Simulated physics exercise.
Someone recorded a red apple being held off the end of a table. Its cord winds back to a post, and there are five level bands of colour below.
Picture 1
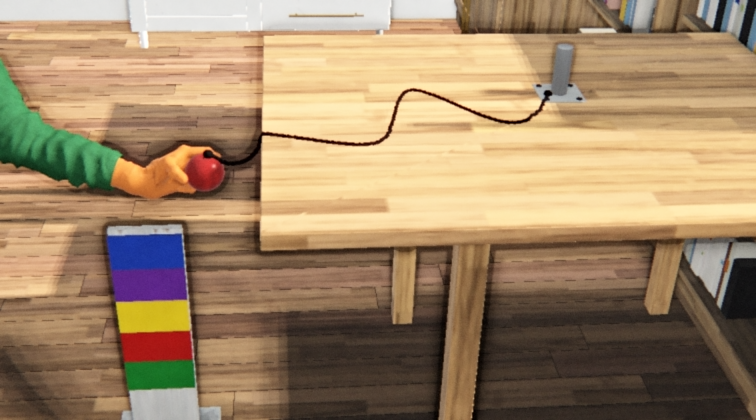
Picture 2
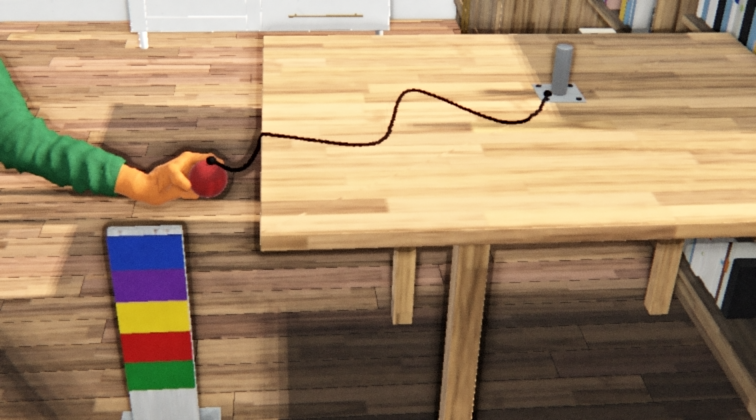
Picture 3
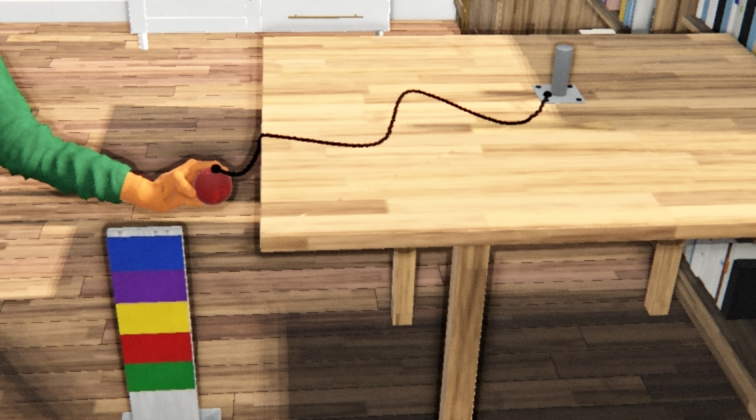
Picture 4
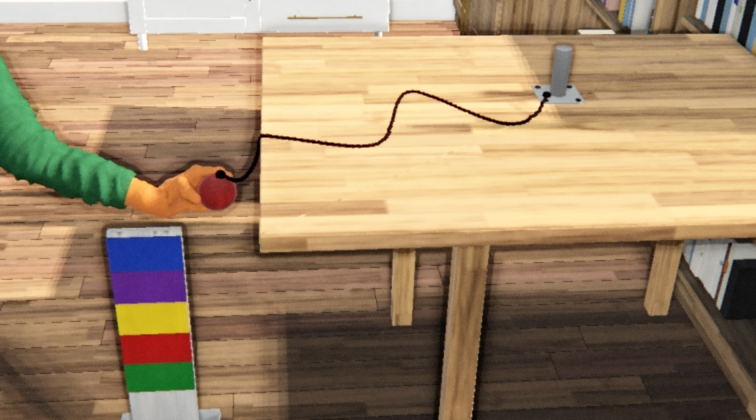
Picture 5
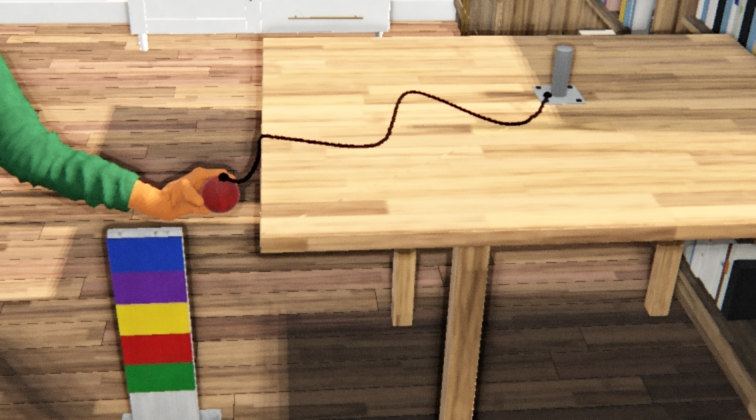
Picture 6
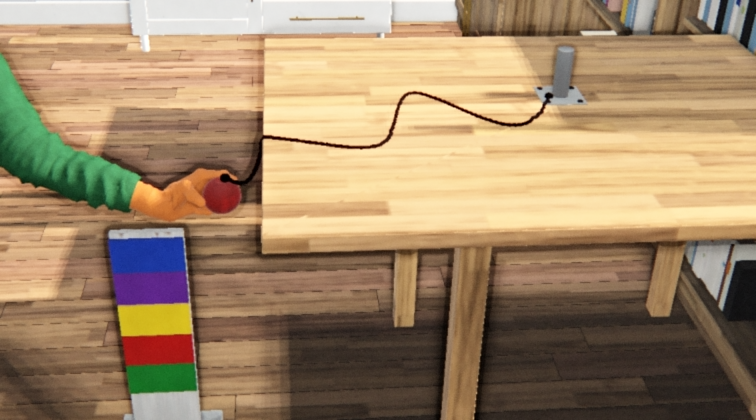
A hand in a green sleeve holding a red apple on a cord beside a wooden table, lowering it slightly rightward.
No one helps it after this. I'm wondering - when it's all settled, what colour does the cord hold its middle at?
It's at red.
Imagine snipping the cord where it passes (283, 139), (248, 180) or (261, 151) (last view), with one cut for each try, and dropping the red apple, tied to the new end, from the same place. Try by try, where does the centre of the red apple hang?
About (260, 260) first, then about (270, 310), and finally about (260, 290).
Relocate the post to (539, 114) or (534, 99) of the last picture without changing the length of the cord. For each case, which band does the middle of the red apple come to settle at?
For the first spot, green; for the second, green.
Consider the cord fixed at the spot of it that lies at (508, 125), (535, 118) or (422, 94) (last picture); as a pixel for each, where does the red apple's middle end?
(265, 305); (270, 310); (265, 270).
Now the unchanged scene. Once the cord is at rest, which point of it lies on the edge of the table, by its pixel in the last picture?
You'd find it at roughly (393, 128).
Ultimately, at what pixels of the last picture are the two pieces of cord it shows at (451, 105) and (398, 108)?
(395, 111), then (305, 120).
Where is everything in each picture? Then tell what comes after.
In the first frame, red apple (205, 172); blue (146, 253); purple (150, 286); yellow (153, 317); red (157, 348); green (160, 376).
In the second frame, red apple (208, 178); cord through (537, 112) (469, 110) (400, 98) (387, 137) (292, 138).
In the third frame, red apple (213, 186).
In the fourth frame, red apple (217, 192); cord through (536, 113) (468, 112) (399, 99) (386, 138) (292, 139).
In the fifth frame, red apple (220, 195).
In the sixth frame, red apple (222, 195); cord through (538, 114) (470, 113) (401, 100) (388, 139) (294, 140).
Early on, apple near (236, 336); level with red.
Midway, apple near (299, 316); level with red.
Near the end, apple near (255, 337); level with red.
Finally, apple near (274, 333); level with red. At red.
